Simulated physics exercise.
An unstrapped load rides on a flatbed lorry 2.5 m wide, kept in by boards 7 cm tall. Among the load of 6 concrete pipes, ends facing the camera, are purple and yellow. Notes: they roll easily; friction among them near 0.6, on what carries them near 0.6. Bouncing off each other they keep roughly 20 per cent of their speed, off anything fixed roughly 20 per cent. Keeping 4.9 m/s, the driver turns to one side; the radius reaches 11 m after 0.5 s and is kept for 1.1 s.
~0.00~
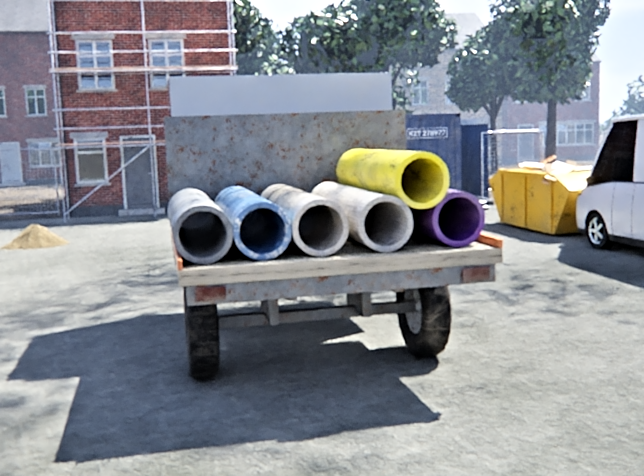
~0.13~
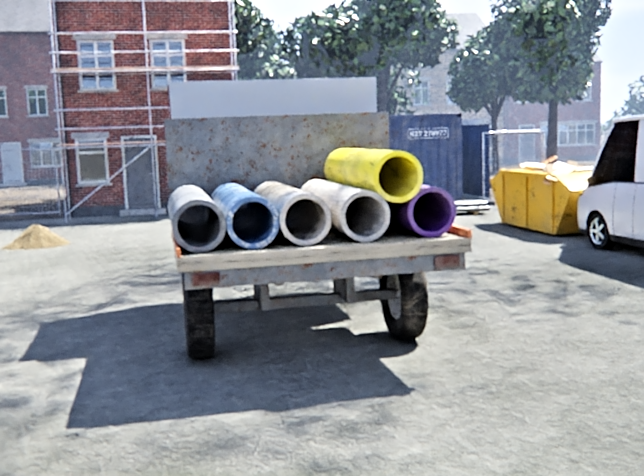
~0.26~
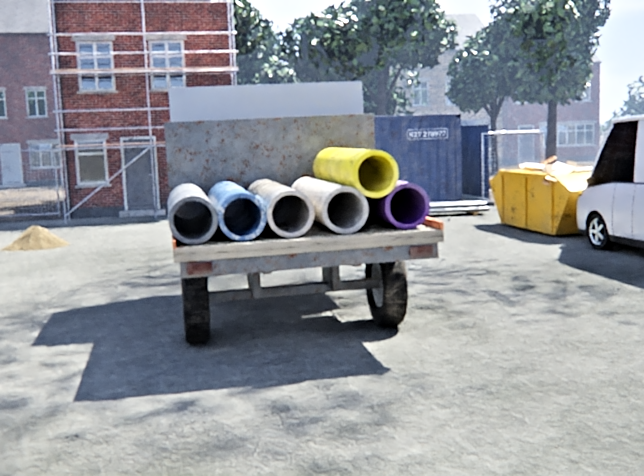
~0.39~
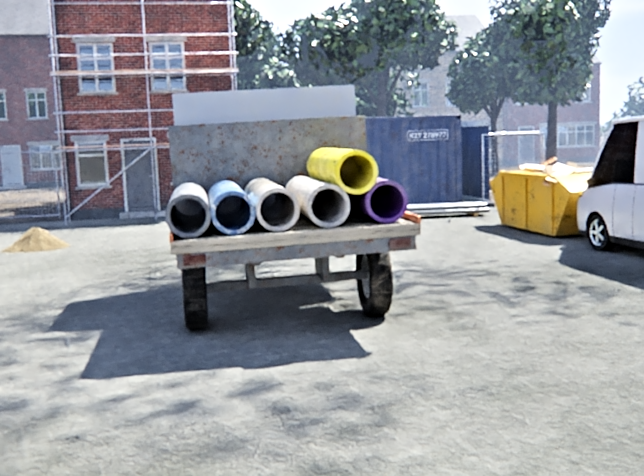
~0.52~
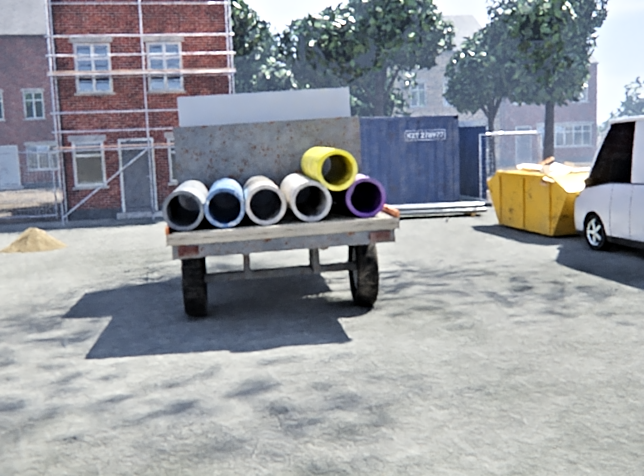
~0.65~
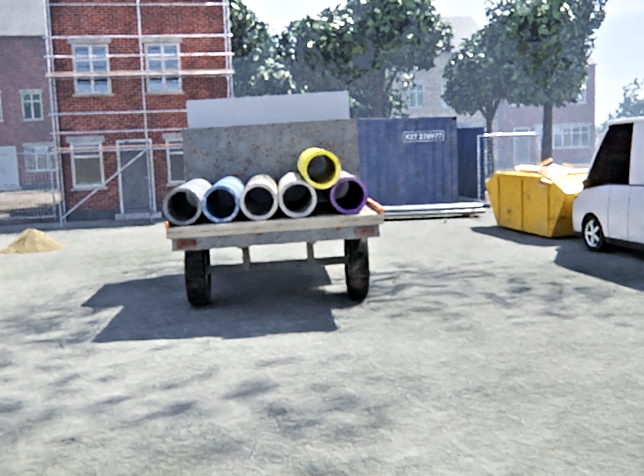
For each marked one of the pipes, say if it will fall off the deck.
Purple: No; yellow: No.
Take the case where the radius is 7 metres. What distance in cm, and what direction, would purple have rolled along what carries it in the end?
10 cm leftwards, roughly.
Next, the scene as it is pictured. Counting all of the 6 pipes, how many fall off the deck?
The number is 0.
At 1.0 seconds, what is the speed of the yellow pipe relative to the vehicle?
Speed approx. 0.0 m/s.
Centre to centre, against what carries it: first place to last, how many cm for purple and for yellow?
Purple about 10; yellow about 10.
After 1.0 s, purple is on the deck, 40 cm from the right edge; yellow is up on others, 70 cm from the right edge; 0 gone from the deck.
At rest (2.1 s), purple is on the deck, 40 cm from the right edge; yellow is up on others, 70 cm from the right edge; 0 gone from the deck.
